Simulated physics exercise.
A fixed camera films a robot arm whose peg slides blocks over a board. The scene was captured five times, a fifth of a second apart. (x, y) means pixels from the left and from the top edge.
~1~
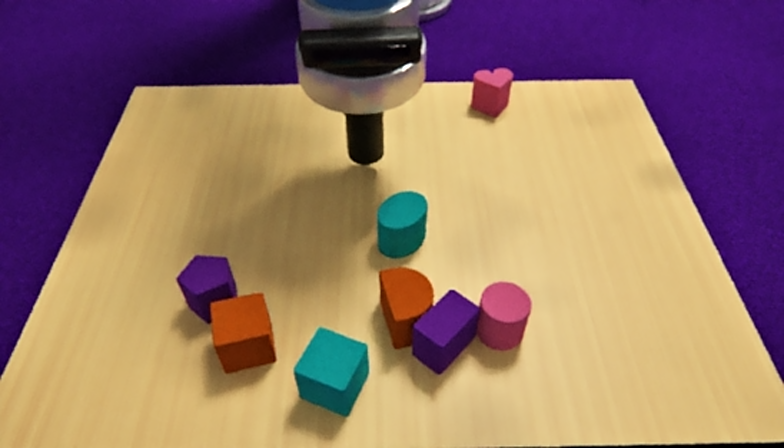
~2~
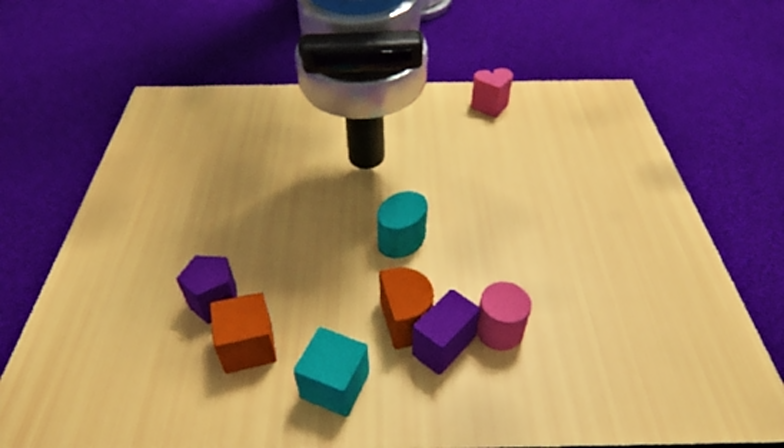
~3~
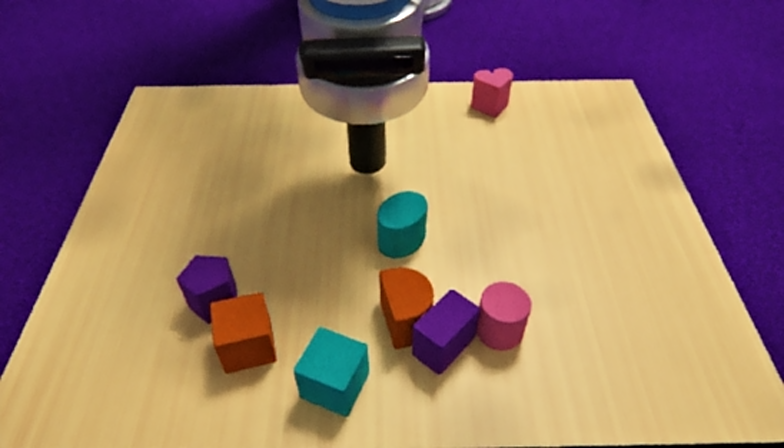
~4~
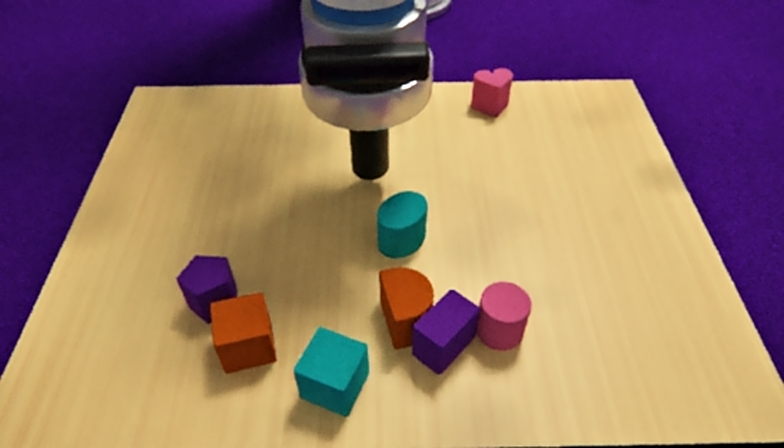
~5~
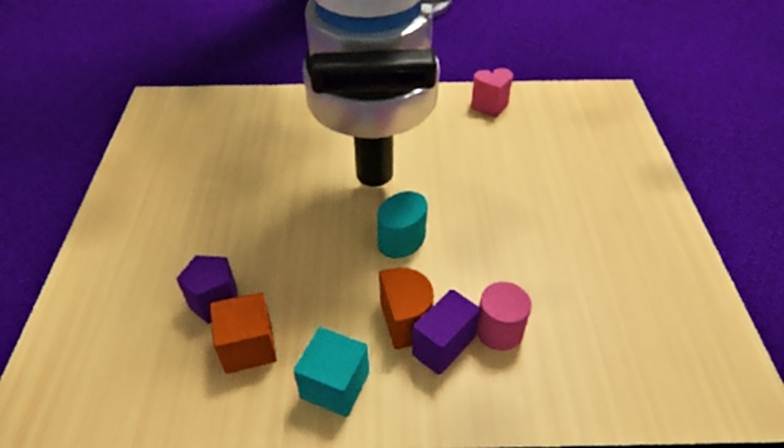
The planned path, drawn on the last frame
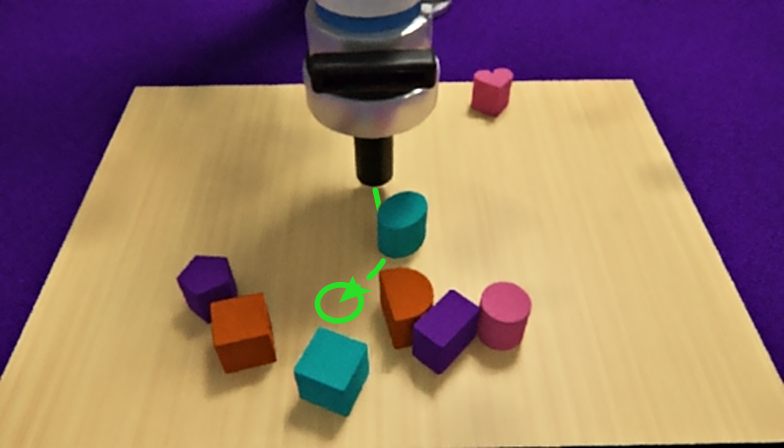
On a pale wooden board over purple cloth, a robot arm's black peg moved slowly forward and slightly right, drawing closer to a turquoise oval block, while all the scattered colored blocks stayed still.
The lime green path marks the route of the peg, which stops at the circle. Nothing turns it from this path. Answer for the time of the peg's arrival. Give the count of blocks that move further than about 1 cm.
My answer is one.
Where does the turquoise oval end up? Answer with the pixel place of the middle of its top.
The point I'd pick in the picture is (425, 248).
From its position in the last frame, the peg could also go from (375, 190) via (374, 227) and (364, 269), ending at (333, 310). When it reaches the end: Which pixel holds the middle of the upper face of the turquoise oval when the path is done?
In the picture, that point is around (414, 230).
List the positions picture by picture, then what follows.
The first frame shows lower end of the peg at (366, 153), tops of blocks, turquoise oval at (403, 209), orange D-shaped block at (407, 291).
The second frame shows peg at (367, 157), blocks as before.
The third frame shows peg at (368, 162), blocks as before.
The fourth frame shows peg at (370, 168), blocks as before.
The fifth frame shows peg at (375, 174), turquoise oval at (403, 209), orange D-shaped block at (407, 291).
The drawn path runs from (375, 190) through (383, 227) and (379, 267) to (339, 302).
On the path given first. One third of the way, peg at (383, 212); turquoise oval at (411, 222).
Two thirds of the way, peg at (378, 253); turquoise oval at (425, 248), turned 50° anticlockwise.
At the end, peg at (338, 288); turquoise oval at (425, 248), turned 50° anticlockwise; orange D-shaped block not moved.
